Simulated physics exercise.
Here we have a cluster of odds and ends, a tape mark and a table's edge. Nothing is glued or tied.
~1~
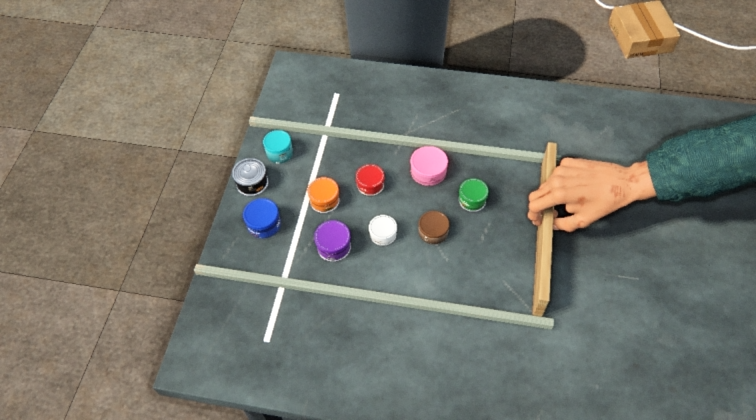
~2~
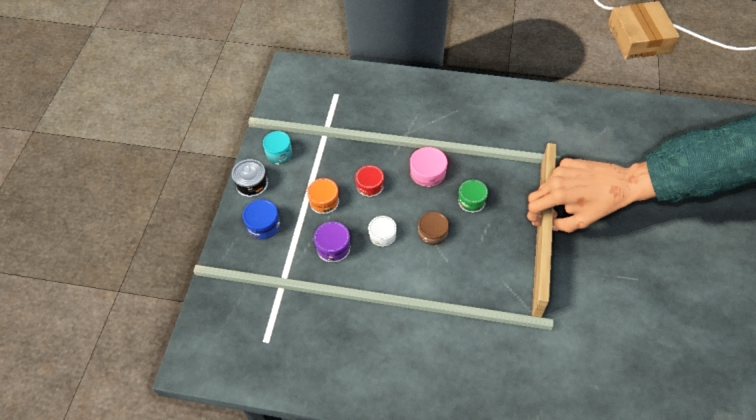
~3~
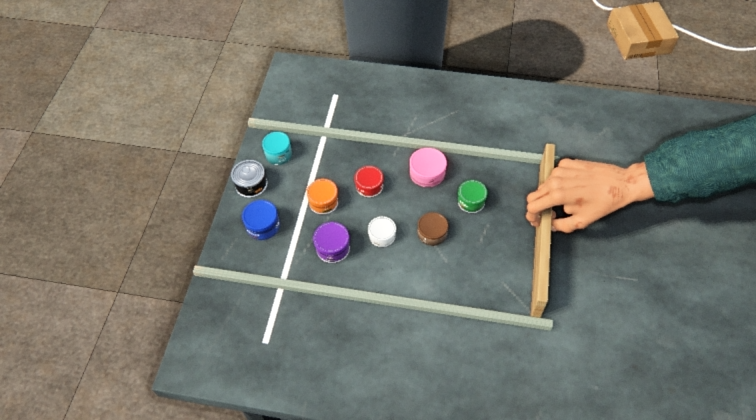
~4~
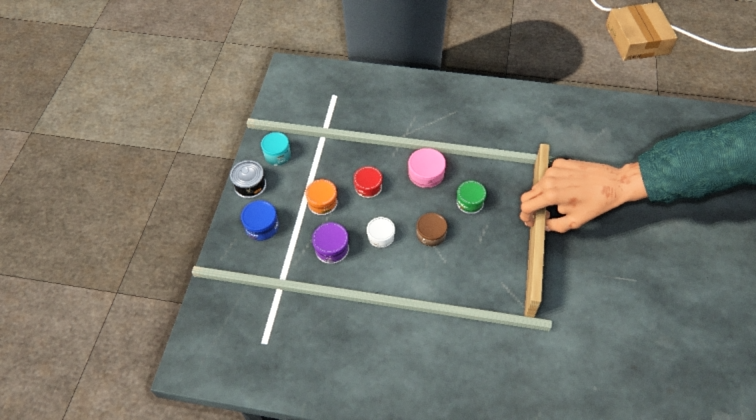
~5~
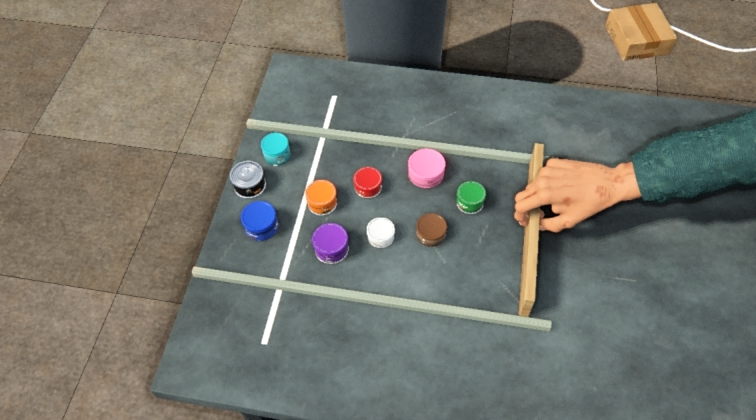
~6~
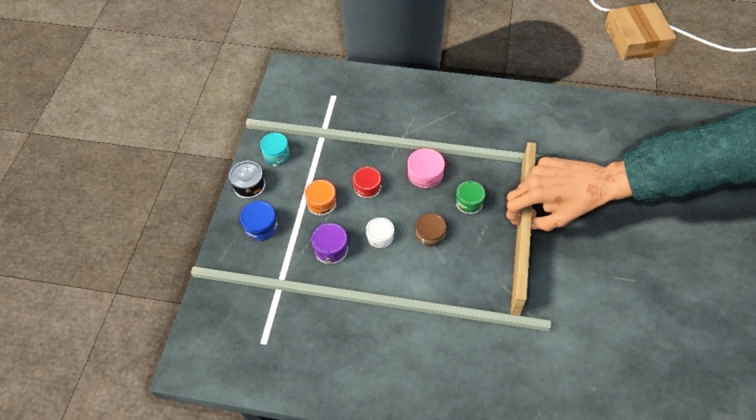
Ten small, colourful lidded pots sit scattered across a dark, scuffed table, seen from above at an angle, with brown floor tiles around it. Turquoise, black and blue pots stand left of a white tape line, orange and purple beside it, and red, white, pink, brown and green to the right, between two pale rails. A green-sleeved hand slides a wooden board slightly leftward, while the pots stay practically still.
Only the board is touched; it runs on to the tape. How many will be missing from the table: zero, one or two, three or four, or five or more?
As it turns out, the number that fall off is zero.
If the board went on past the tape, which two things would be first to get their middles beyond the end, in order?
Earliest first: The black pot, then the turquoise tub.
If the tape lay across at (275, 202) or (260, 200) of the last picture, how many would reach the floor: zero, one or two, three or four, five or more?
In that order: Either one or two; just one or two.
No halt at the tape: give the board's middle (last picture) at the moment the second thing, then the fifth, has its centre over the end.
At (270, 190) for the second, at (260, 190) for the fifth.
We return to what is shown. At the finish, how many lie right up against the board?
5 of them.
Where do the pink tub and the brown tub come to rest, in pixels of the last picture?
First (300, 148), then (289, 199).
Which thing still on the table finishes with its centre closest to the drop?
It is the black pot.
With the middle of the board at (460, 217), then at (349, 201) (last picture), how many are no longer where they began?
First 1, then 7.
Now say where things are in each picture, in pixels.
Black pot (251, 178); turquoise tub (279, 147); blue tub (263, 219); board (545, 226); tape (306, 203), in the first frame.
Turquoise tub (278, 148); board (545, 226), in the second frame.
Blue tub (261, 220); white pot (382, 232), in the third frame.
Black pot (248, 179); green pot (471, 198), in the fourth frame.
Turquoise tub (276, 149); red tin (368, 183), in the fifth frame.
Black pot (248, 180); turquoise tub (275, 149); blue tub (259, 221); board (524, 225); tape (303, 205), in the sixth frame.
A little later, none off yet; black pot at rest near (248, 180); turquoise tub at rest near (275, 149); blue tub at rest near (259, 221).
When it is over, the number that fall off is zero.
